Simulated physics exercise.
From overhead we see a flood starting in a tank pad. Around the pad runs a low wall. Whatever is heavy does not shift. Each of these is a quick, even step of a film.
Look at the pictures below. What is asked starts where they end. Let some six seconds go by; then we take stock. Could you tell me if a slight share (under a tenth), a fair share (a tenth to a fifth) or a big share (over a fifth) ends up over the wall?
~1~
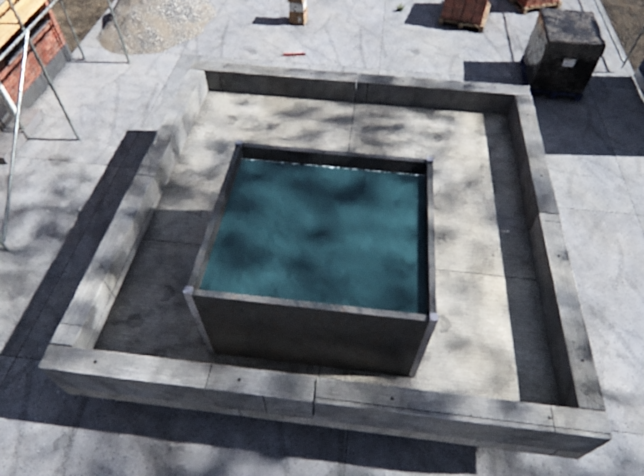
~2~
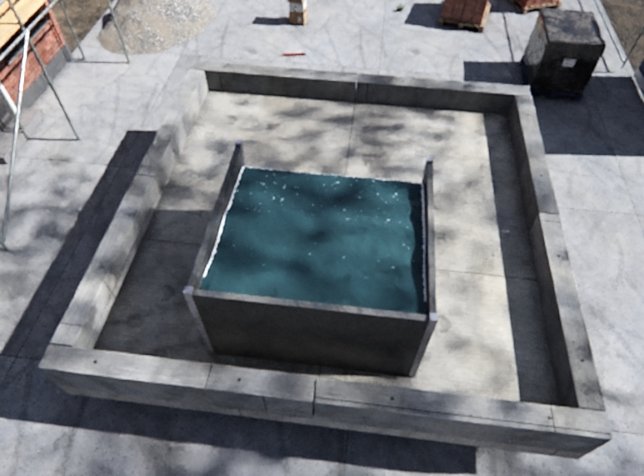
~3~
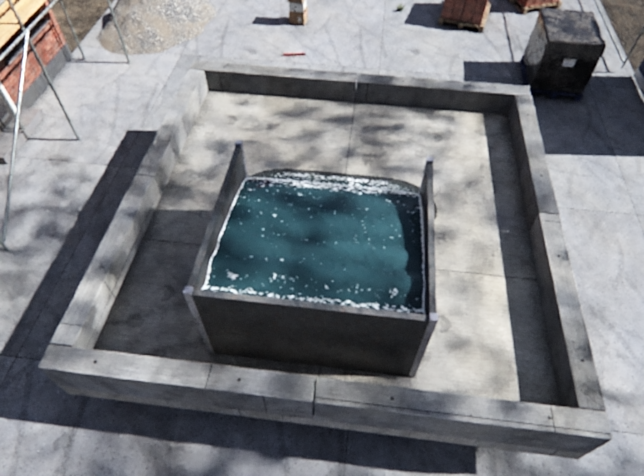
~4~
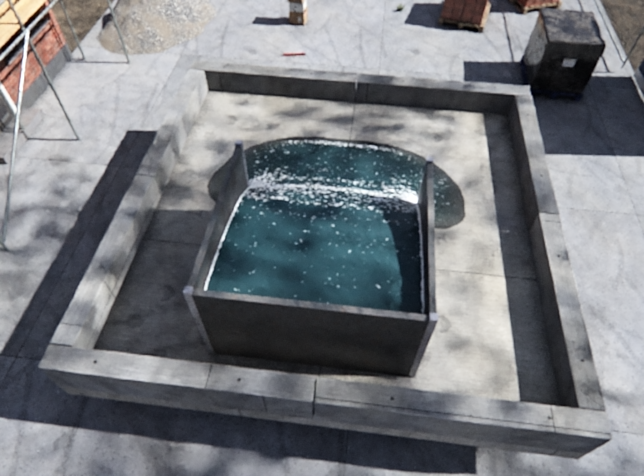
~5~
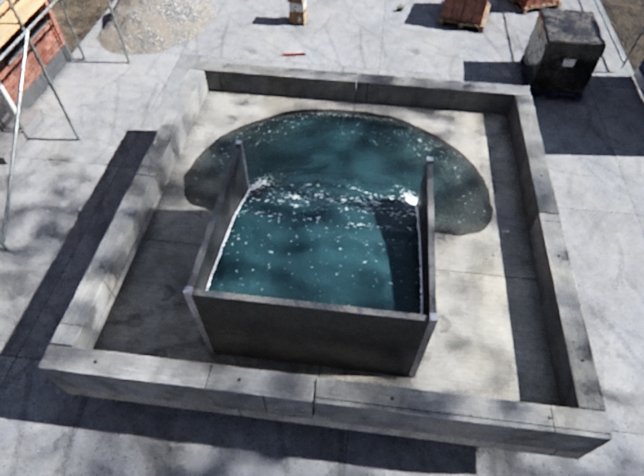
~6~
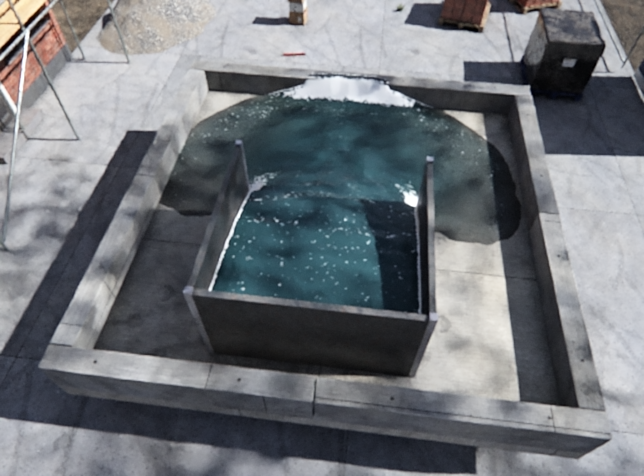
A fair share ends up over the wall.
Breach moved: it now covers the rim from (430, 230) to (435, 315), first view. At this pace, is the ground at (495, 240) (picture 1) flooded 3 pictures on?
Submerged.
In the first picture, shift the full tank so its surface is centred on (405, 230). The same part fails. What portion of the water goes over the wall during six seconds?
Share noted: About 14 %.
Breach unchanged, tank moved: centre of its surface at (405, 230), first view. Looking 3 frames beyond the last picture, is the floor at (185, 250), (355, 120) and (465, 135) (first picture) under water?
Untouched, submerged, submerged.
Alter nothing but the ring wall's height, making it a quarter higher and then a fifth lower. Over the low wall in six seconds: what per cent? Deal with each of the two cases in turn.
6 % and 24 %.
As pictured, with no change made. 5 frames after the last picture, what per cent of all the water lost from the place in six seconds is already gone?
Working it through, I arrive at 10 per cent.
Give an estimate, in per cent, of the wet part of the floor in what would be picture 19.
About 65 in a hundred.
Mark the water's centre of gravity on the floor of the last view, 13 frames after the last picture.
At about (340, 165).
A moment on, water covers 55 % of the floor; the low wall has let 0 % over.
Next, water covers 60 % of the floor; the low wall has let 1 % over.
Then, water covers 60 % of the floor; the low wall has let 12 % over.
Later, water covers 85 % of the floor; the low wall has let 13 % over.
In the end, water covers 85 % of the floor; the low wall has let 14 % over.
